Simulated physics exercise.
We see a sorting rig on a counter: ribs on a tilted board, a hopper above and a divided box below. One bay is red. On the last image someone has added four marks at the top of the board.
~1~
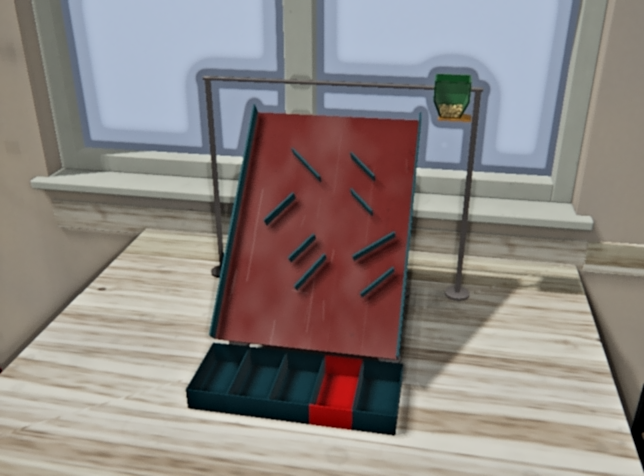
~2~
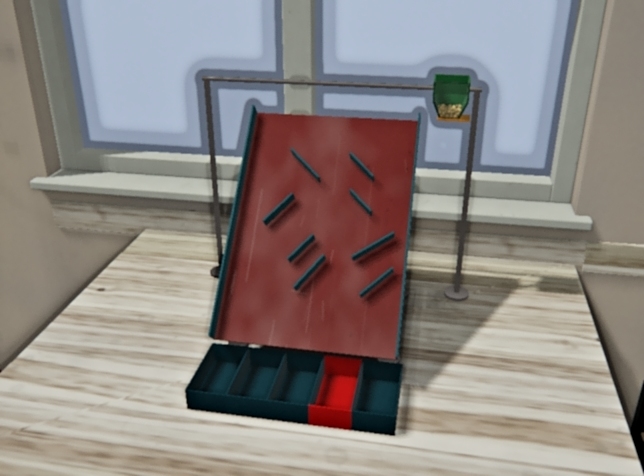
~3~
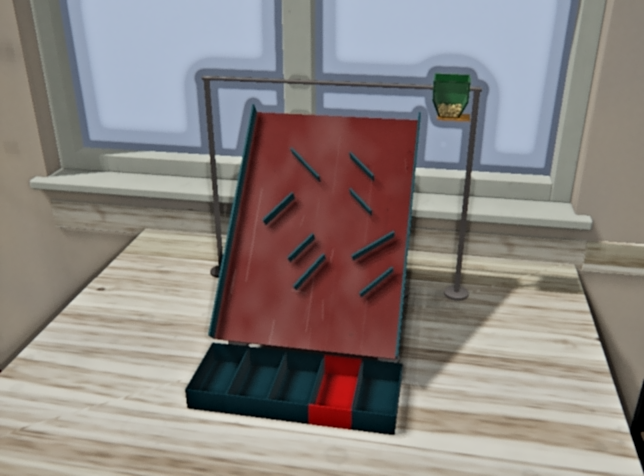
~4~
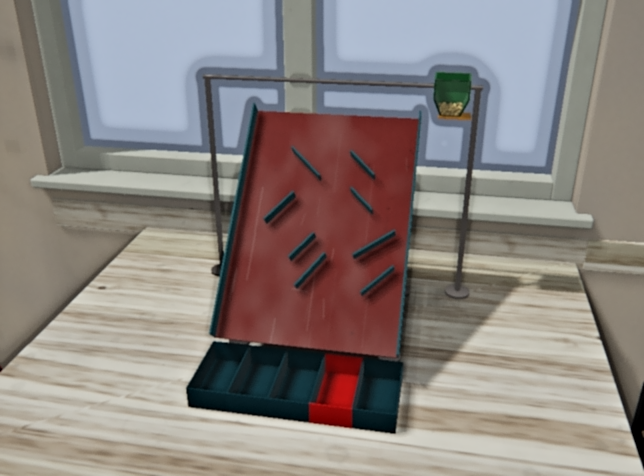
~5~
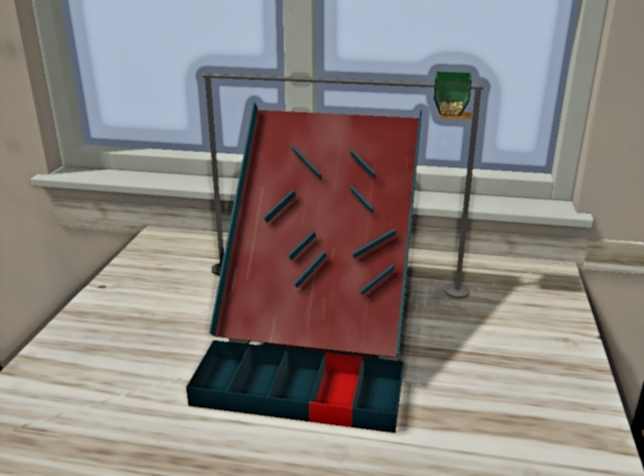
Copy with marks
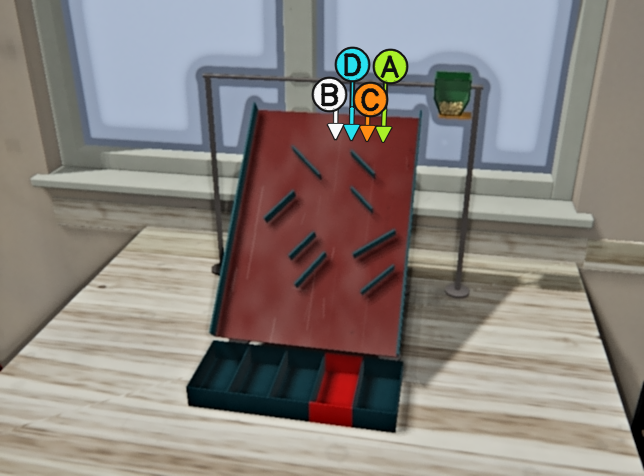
Nothing moved except for a very faint shift in the view, as a green hopper of soya beans stayed shut above a tilted red board with dark ribs and a divided box with one red bay.
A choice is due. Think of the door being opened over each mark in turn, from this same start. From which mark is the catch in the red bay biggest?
The answer is mark B.
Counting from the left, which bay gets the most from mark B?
The fourth from the left.
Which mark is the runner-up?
It is D.
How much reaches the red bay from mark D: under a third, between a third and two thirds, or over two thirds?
Mark D gives under a third.
On the marked copy, mark A meets the board at (383, 136); mark B meets the board at (335, 133); mark C meets the board at (367, 135); mark D meets the board at (351, 134).
With A, a stray few in the red bay, about two thirds in other bays, about a third outside the box.
With B, about a third in the red bay, about a third in other bays, about a quarter outside the box.
With C, a small part in the red bay, about two thirds in other bays, about a quarter outside the box.
With D, a small part in the red bay, about two thirds in other bays, about a quarter outside the box.
